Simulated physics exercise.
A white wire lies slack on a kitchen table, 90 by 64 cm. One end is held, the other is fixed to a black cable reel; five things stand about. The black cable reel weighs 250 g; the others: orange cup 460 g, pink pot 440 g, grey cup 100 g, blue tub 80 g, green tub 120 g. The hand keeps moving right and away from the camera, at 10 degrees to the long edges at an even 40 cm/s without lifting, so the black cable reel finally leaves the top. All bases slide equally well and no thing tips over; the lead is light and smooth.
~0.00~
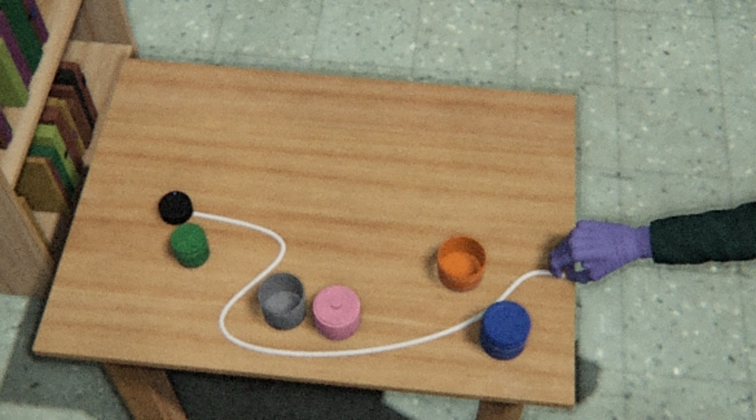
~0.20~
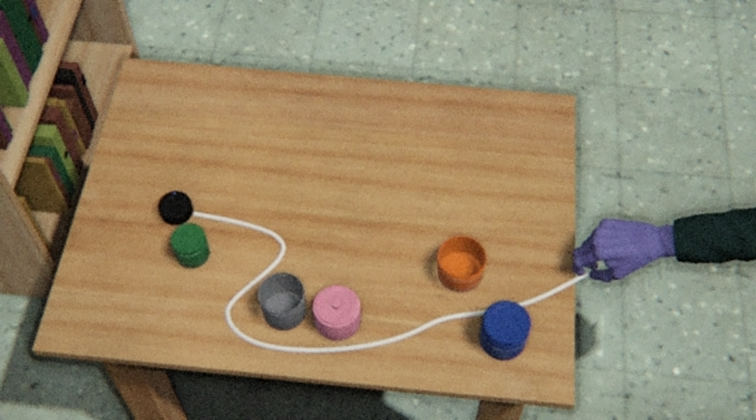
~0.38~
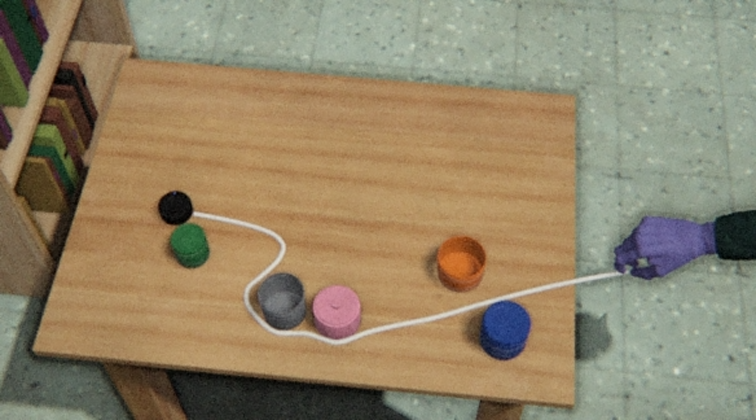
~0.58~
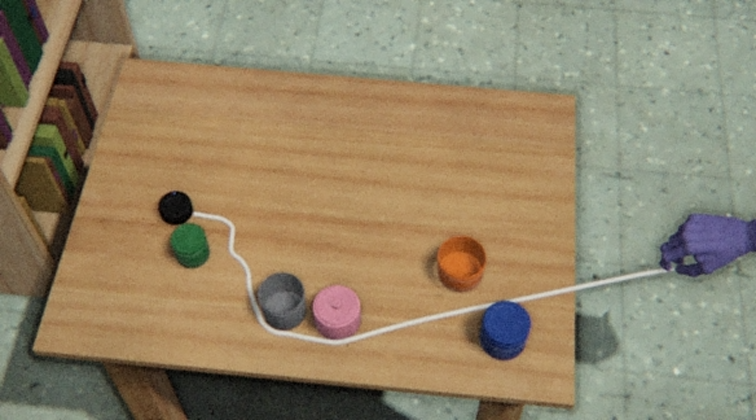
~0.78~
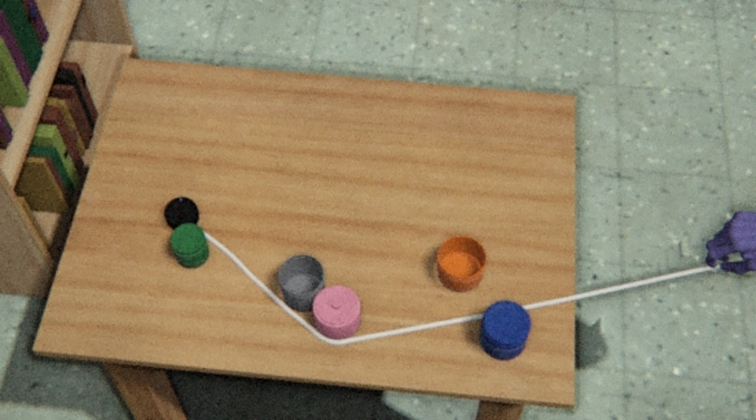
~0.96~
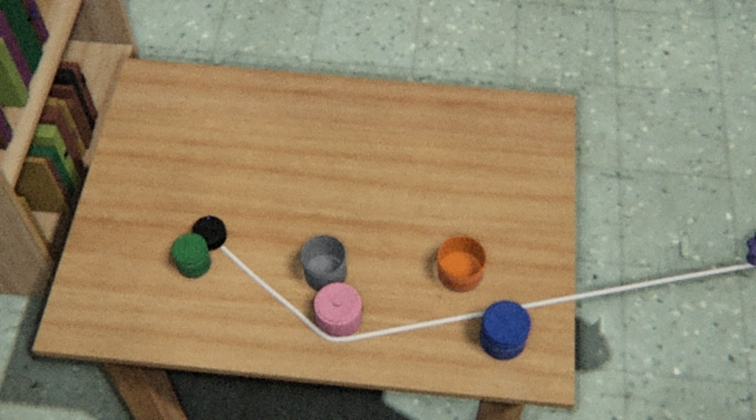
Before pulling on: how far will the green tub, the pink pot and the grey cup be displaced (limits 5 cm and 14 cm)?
In order: The green tub barely shifts; the pink pot hardly moves; the grey cup moves a moderate way.
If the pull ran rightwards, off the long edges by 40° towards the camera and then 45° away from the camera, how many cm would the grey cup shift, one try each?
In turn about 7 cm, 9 cm.
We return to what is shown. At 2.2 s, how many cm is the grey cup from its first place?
Some 10 cm.
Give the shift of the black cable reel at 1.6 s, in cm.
Some 34 cm.
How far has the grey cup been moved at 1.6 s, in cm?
Some 10 cm.
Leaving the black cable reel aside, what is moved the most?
It is the grey cup.
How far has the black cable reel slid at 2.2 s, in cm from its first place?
About 54 cm.
By 1.6 s the black cable reel has slid 34 cm, and the shifts are, grey cup 10 cm, green tub 2 cm, pink pot 2 cm.
By 2.2 s the black cable reel has slid 53 cm, and the shifts are, grey cup 10 cm, pink pot 3 cm, green tub 2 cm.
By 2.7 s the black cable reel has slid 70 cm, and the shifts are, grey cup 10 cm, blue tub 4 cm, pink pot 3 cm, green tub 2 cm.
By 3.1 s the black cable reel is off the top, and the shifts are, grey cup 10 cm at (324, 254), blue tub 4 cm, pink pot 3 cm at (348, 292), green tub 2 cm at (189, 248).
